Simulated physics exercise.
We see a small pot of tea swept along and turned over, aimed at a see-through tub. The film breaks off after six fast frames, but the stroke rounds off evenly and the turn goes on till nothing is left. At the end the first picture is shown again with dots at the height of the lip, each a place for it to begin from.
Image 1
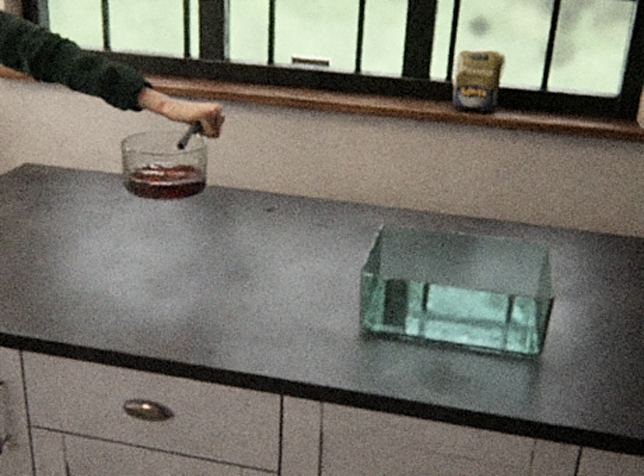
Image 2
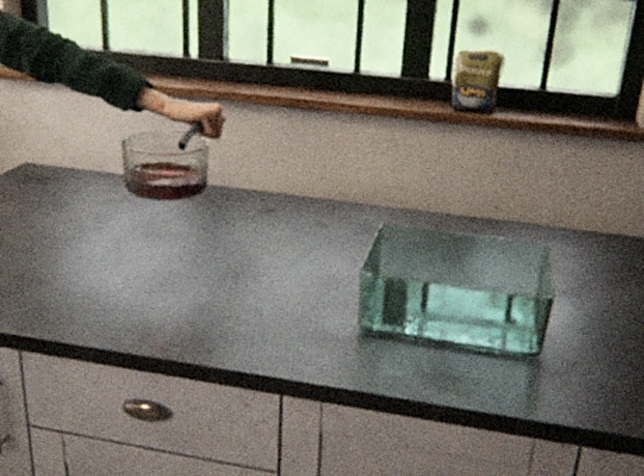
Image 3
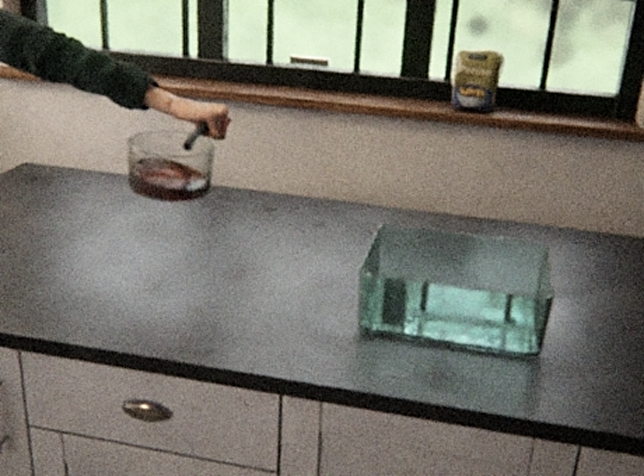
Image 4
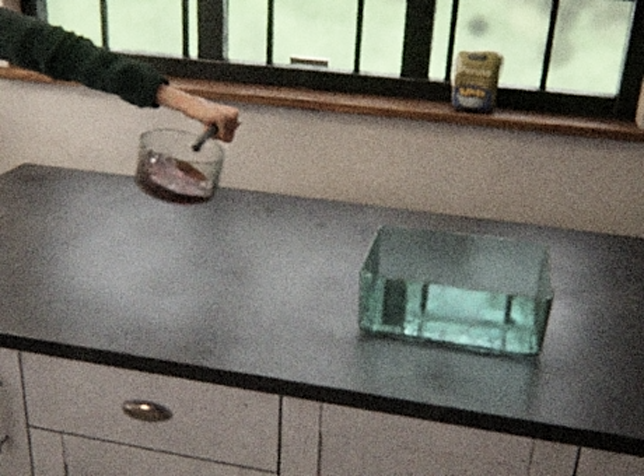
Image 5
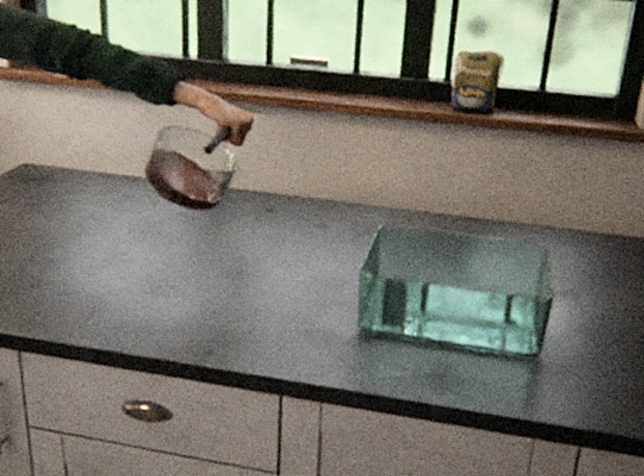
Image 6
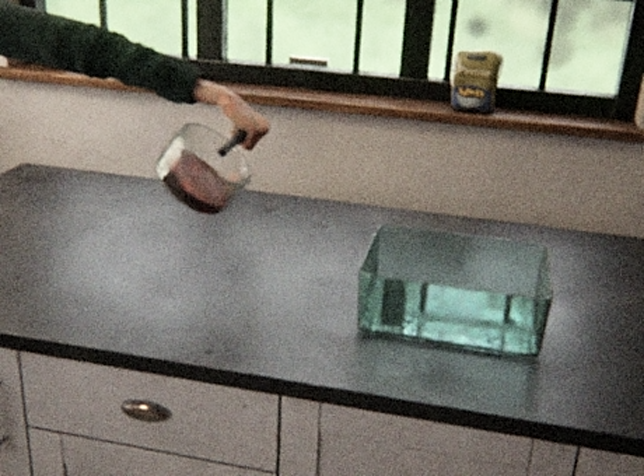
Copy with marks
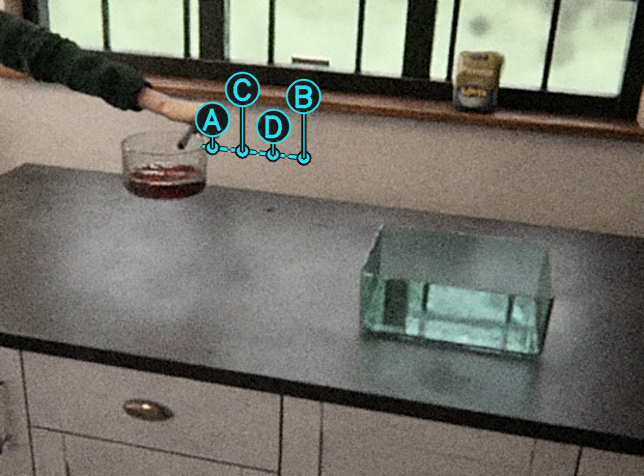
At first, a hand in a dark green sleeve holds a small clear pot of reddish-brown tea upright above a dark countertop, left of a see-through tub. The hand then moves the pot a little to the right, tilting it gradually until it leans steeply, the tea still inside.
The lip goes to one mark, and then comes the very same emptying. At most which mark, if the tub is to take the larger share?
Use place C.
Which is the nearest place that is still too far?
A.
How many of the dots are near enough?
Three of the four.
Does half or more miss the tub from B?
No.
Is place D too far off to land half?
No, that is safe.
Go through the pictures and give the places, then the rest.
In the first picture, upright, lip at (203, 146); tub from (359, 328) to (542, 356); nothing has left yet.
In the second picture, upright, lip at (204, 146); nothing has left yet.
In the third picture, tipped about 4°, lip at (210, 150); nothing has left yet.
In the fourth picture, tipped about 11°, lip at (221, 157); nothing has left yet.
In the fifth picture, tipped about 23°, lip at (235, 168); nothing has left yet.
In the sixth picture, tipped about 37°, lip at (248, 180); nothing has left yet.
In cyan, A at (212, 147); B at (303, 158); C at (242, 151); D at (273, 154).
With A, about 16 % lands in the tub, 79 % falls short and 5 % goes beside or beyond.
With B, about 81 % lands in the tub, 4 % falls short and 15 % goes beside or beyond.
With C, about 84 % lands in the tub, 8 % falls short and 8 % goes beside or beyond.
With D, about 79 % lands in the tub, 1 % falls short and 20 % goes beside or beyond.
